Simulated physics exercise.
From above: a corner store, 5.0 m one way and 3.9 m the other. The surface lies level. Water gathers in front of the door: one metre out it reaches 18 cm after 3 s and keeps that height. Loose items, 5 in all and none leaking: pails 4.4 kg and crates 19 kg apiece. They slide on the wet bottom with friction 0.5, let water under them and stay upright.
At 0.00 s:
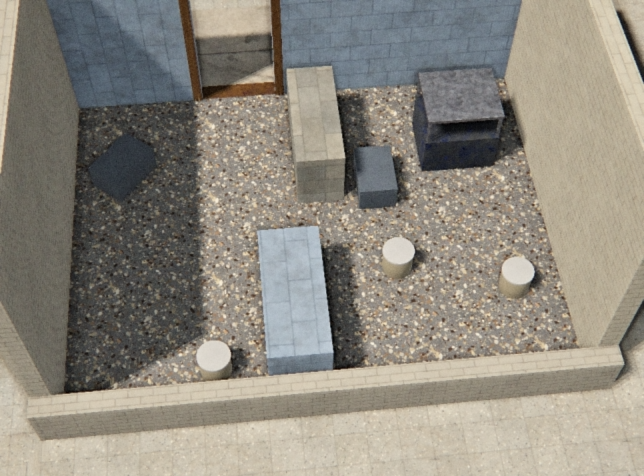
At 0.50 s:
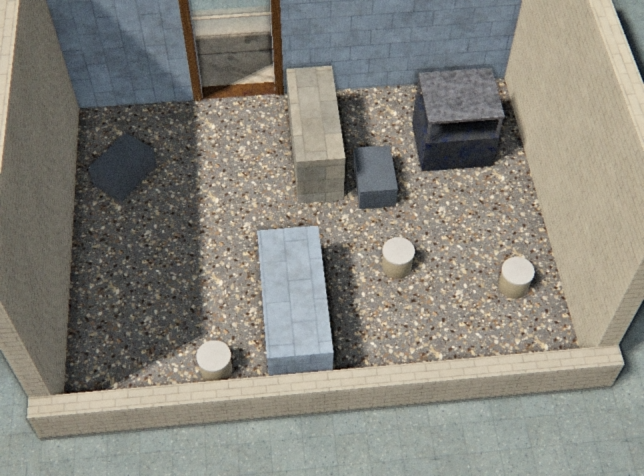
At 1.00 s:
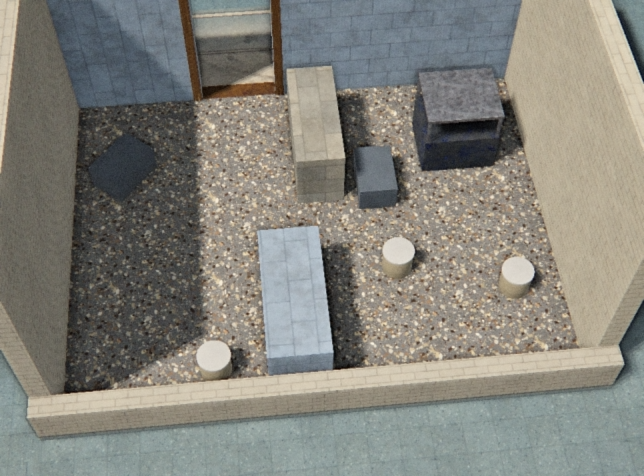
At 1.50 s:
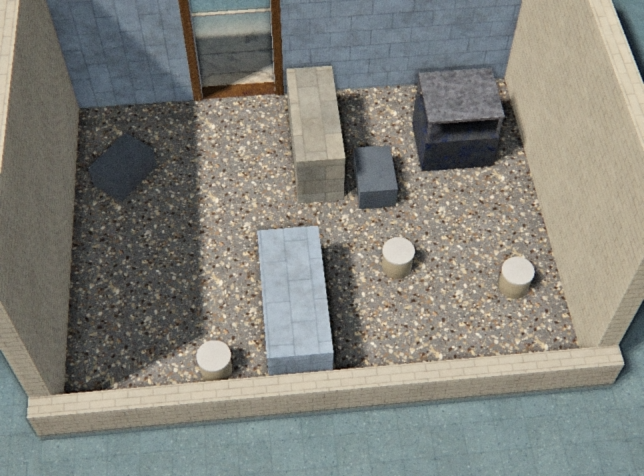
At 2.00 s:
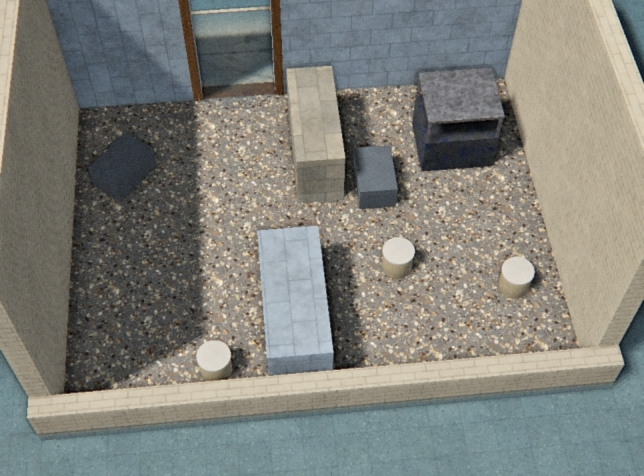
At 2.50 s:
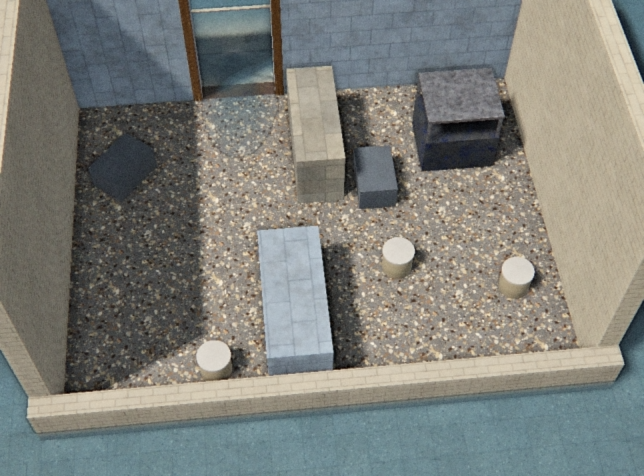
Water spreads over the pale paving outside a small store, seen from high above its front, turning the ground blue-green. Inside, on a speckled pebble floor, stand a light-blue block front and centre, a beige one behind it, dark boxy pieces toward the back right and three short whitish cylinders. Water then creeps through the brown-framed back doorway onto the floor, while the objects and camera stay still.
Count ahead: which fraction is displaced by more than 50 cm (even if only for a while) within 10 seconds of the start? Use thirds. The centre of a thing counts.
That comes to under a third.
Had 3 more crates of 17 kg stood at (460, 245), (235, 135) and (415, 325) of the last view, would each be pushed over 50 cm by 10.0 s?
In that order: Less, more, less.
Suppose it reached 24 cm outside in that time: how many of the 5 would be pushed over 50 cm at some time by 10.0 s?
Then 0.
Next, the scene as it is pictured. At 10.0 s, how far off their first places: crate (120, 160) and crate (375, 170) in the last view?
In turn: 0 cm, 0 cm.
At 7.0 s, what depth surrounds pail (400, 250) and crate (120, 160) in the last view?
Roughly 2 and 2 cm.
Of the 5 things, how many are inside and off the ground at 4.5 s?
At that moment 0.
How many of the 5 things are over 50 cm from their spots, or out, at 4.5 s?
I count 0.
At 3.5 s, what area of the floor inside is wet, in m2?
About 3.0 m2.
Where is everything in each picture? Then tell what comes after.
The first frame shows a pail at (399, 250), on the bottom; a pail at (214, 355), on the bottom; water covers 0.0 m2; 0 of 5 have shifted.
The second frame shows a pail at (399, 250), on the bottom; a pail at (214, 355) rests on the ground; 0.0 m2 under water; 0 of 5 have shifted.
The third frame shows a pail at (399, 250), on the bottom; a pail at (214, 355) rests on the ground; water covers 0.0 m2; 0 of 5 have shifted.
The fourth frame shows a pail at (399, 250) rests on the ground; a pail at (214, 355) rests on the ground; 0.0 m2 under water; 0 of 5 have shifted.
The fifth frame shows a pail at (399, 250) rests on the ground; a pail at (214, 355), on the bottom; water covers 0.1 m2; 0 of 5 have shifted.
The sixth frame shows a pail at (399, 250) rests on the ground; a pail at (214, 355) rests on the ground; 0.6 m2 under water; 0 of 5 have shifted.
After 3.5 s 0 of 5 are over 50 cm from their spots; 0 afloat.
After 4.5 s 0 of 5 are over 50 cm from their spots; 0 afloat.
After 7.0 s 0 of 5 are over 50 cm from their spots; 1 afloat.
After 10.0 s 0 of 5 are over 50 cm from their spots, and 0 have been at some point; 1 afloat.
